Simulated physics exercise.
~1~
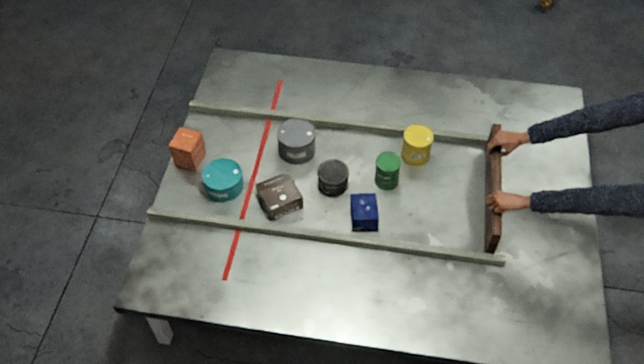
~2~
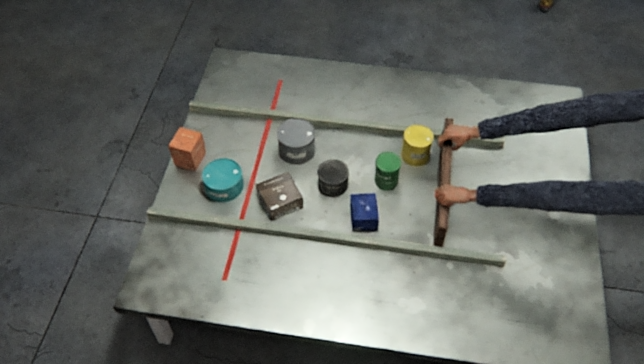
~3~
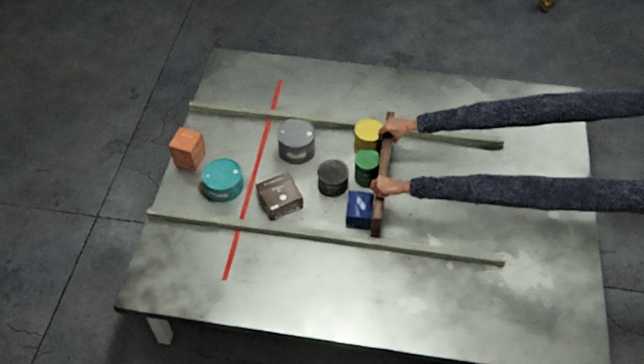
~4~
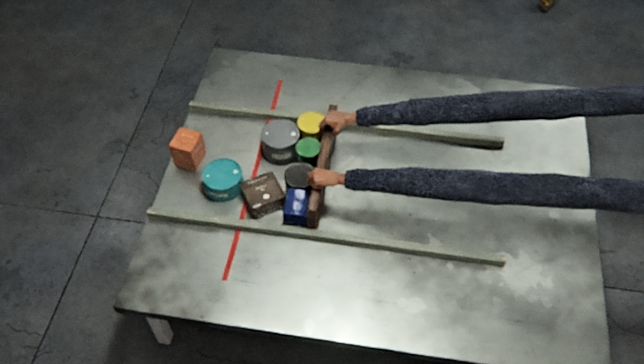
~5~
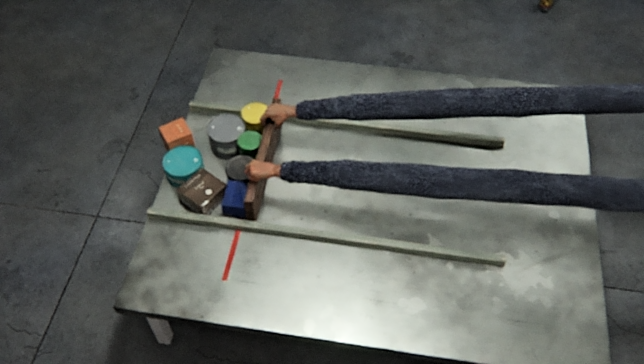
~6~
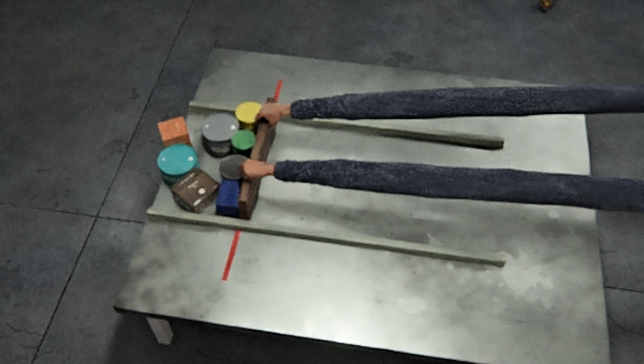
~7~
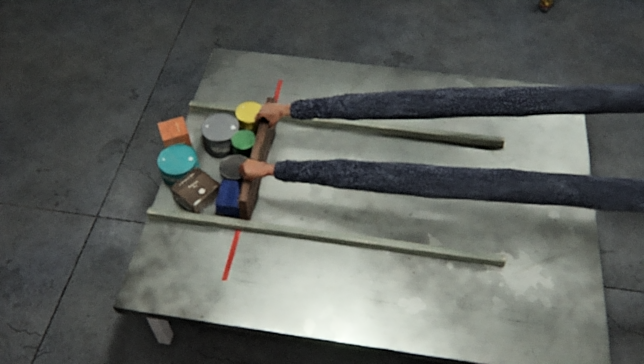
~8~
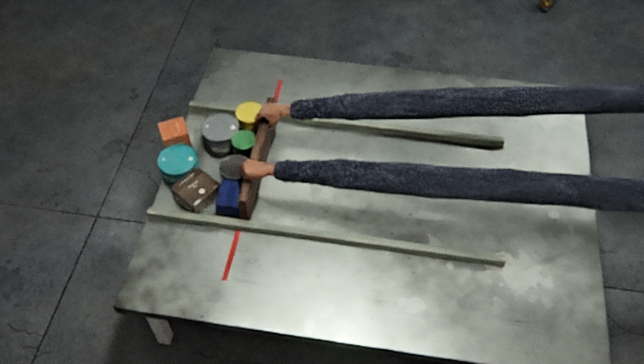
The video shows two hands pushing a wooden plank leftward between two rails on a table, gathering yellow, green, black, grey and blue objects and crowding them against turquoise, brown and orange ones. The plank stops near the red tape, and everything remains on the table.
